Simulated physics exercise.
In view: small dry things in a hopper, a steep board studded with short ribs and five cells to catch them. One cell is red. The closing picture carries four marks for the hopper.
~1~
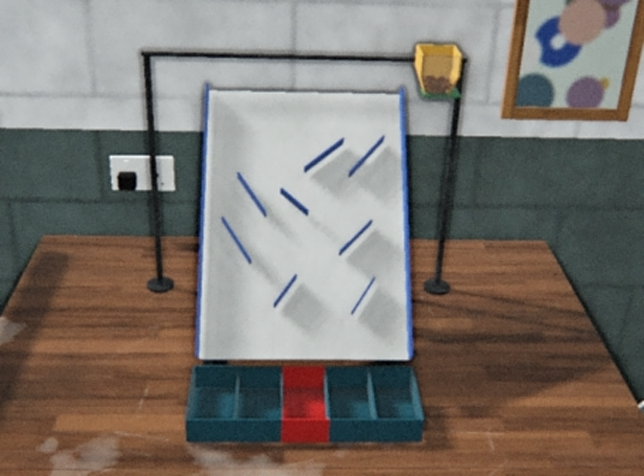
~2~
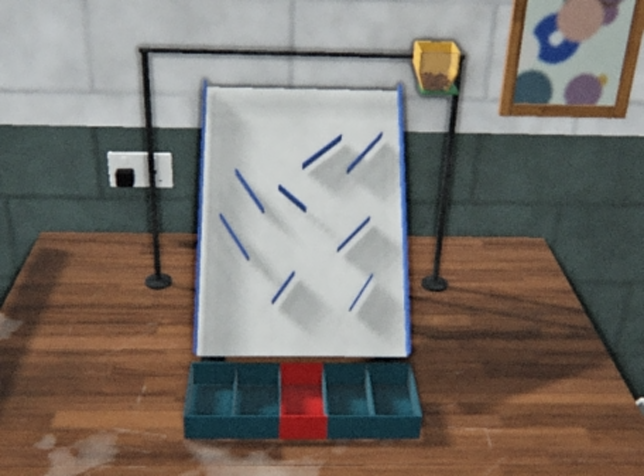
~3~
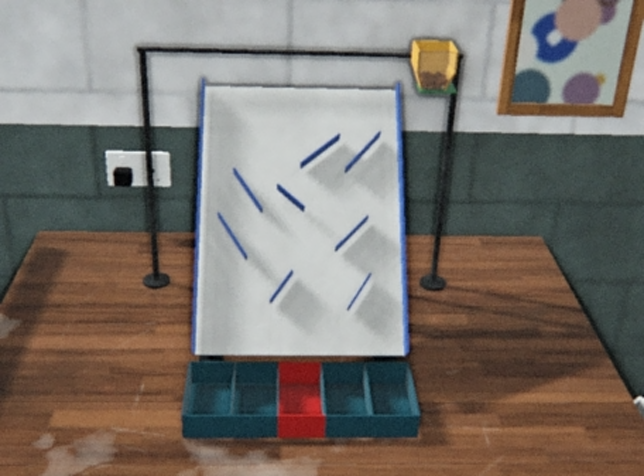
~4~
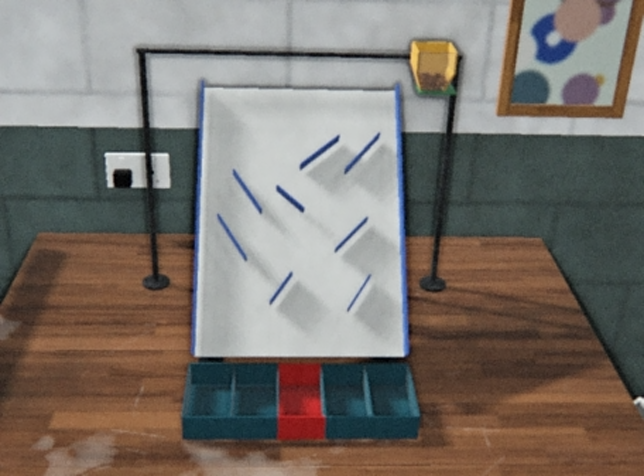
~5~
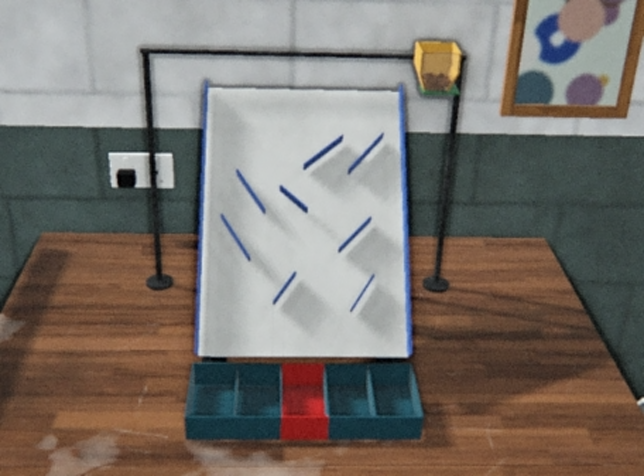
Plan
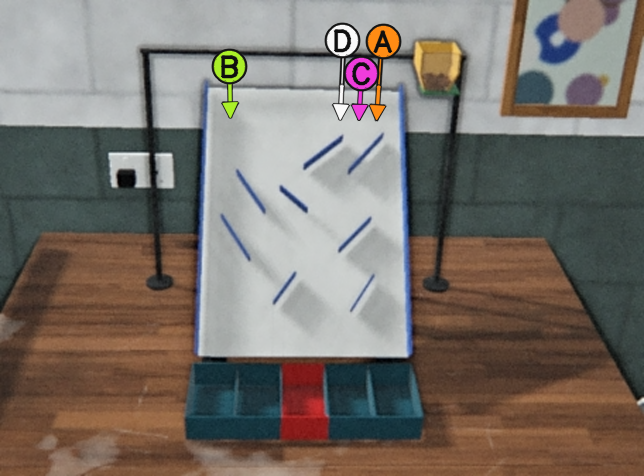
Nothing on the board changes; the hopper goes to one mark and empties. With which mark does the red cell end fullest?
C works best here.
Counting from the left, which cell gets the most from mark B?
The first from the left.
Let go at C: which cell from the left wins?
The third.
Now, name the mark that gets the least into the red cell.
That is mark B.
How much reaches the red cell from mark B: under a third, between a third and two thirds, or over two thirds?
Under a third.
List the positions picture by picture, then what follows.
In the first picture, hopper near (434, 85), cereal balls, door shut.
In the second picture, ribs (303, 164) to (342, 134), (348, 168) to (382, 132), (236, 169) to (263, 209).
In the third picture, ribs (277, 184) to (304, 207), (218, 212) to (246, 256), (336, 247) to (368, 215).
In the fourth picture, ribs (270, 301) to (292, 271), (349, 308) to (371, 274).
In the fifth picture, red cell near (305, 426), number 3 of 5 from the left.
On the marked copy, mark A meets the board at (376, 114); mark B meets the board at (230, 112); mark C meets the board at (359, 114); mark D meets the board at (340, 114).
With A, close to half in the red cell, close to half in other cells, only a few outside the box.
With B, none at all in the red cell, all but a few in other cells, a small share outside the box.
With C, the bulk in the red cell, close to a quarter in other cells, only a few outside the box.
With D, close to a third in the red cell, close to half in other cells, only a few outside the box.
